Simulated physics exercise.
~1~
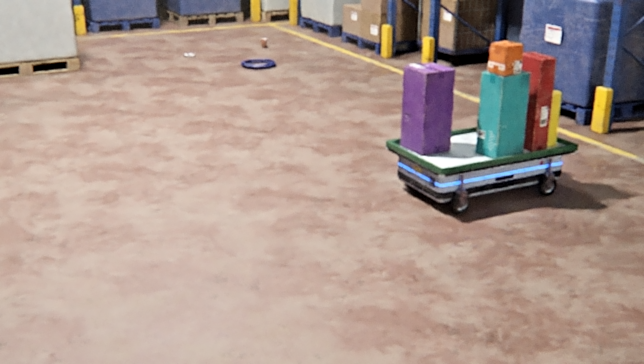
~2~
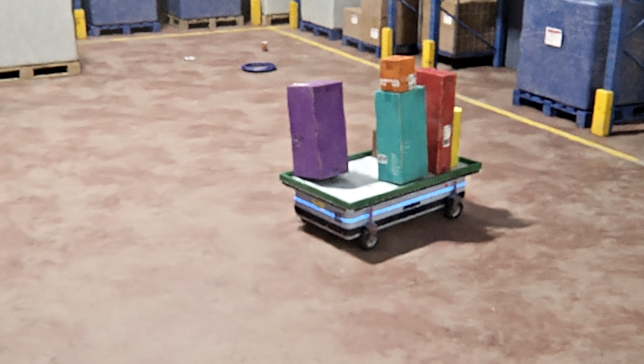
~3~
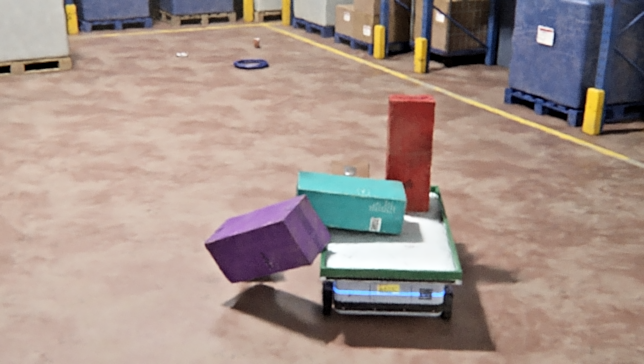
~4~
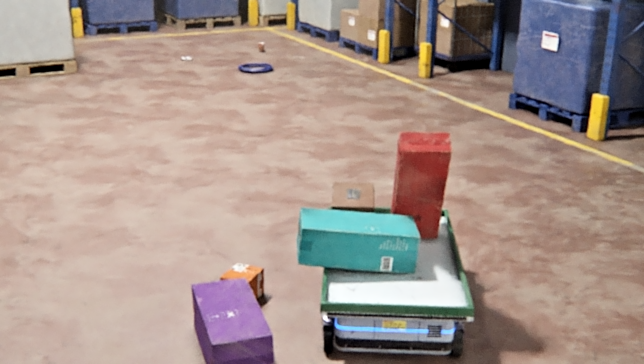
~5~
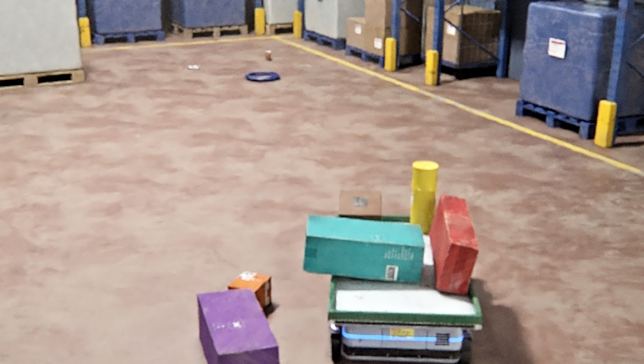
Cart turning on a warehouse floor, purple and orange boxes falling off, turquoise and red boxes toppling but staying aboard.
